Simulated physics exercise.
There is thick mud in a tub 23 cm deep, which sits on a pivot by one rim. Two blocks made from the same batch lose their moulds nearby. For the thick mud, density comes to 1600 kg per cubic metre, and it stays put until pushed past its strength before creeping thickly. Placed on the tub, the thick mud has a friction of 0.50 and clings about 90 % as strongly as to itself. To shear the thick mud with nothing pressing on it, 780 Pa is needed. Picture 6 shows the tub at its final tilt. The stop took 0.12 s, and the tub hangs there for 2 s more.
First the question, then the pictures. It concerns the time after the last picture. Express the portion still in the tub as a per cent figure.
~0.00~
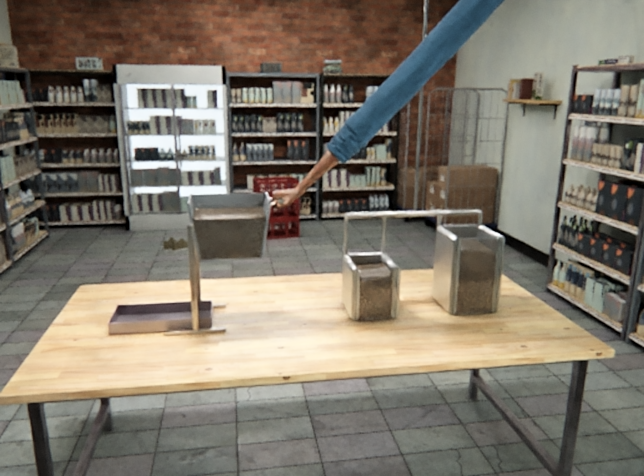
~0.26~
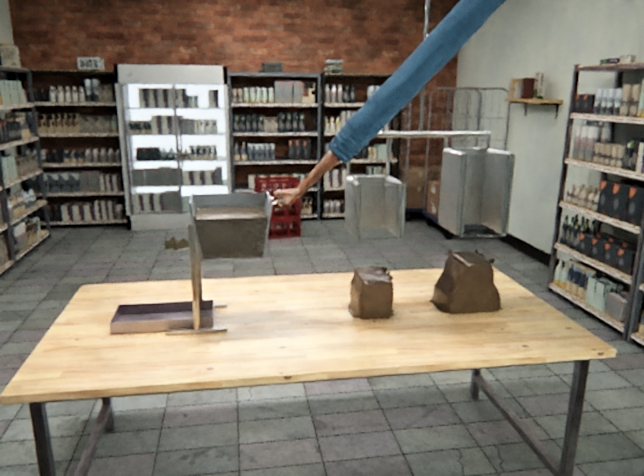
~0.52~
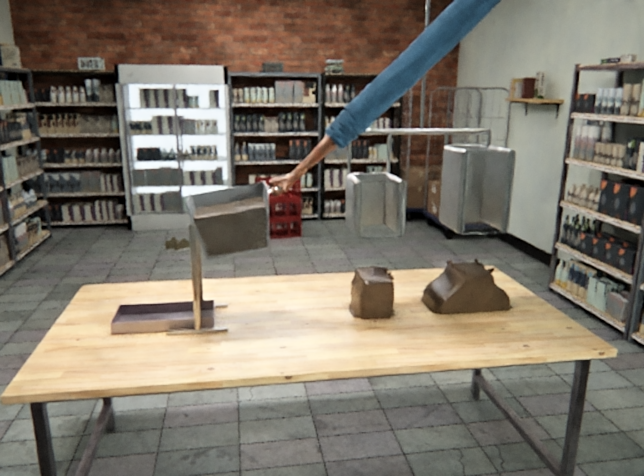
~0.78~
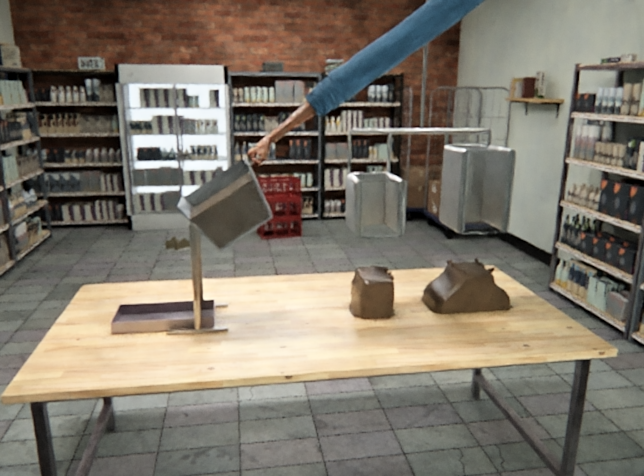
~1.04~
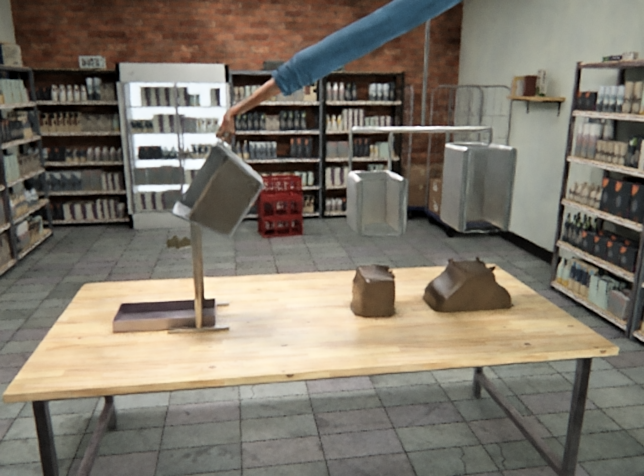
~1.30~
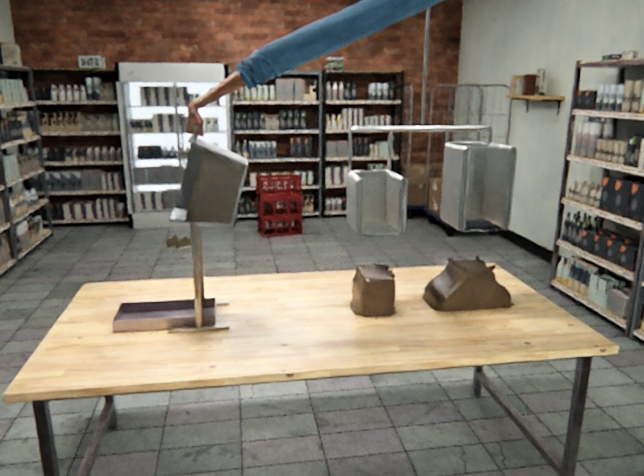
I would say about 100 percent.
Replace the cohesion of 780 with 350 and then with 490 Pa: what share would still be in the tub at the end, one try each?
55 %, then 65 %.
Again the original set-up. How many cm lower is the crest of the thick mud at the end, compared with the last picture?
2 cm or so.
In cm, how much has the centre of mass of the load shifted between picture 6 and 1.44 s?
Something like 0 cm, I'd say.
After 1.44 s, the tub is at 74 degrees and holds 100 %.
After 1.61 s, the tub is at 74 degrees and holds 100 %.
After 1.78 s, the tub is at 74 degrees and holds 100 %.
After 1.95 s, the tub is at 74 degrees and holds 100 %.
After 3.30 s, at the end, the tub is at 74 degrees and holds 100 %.
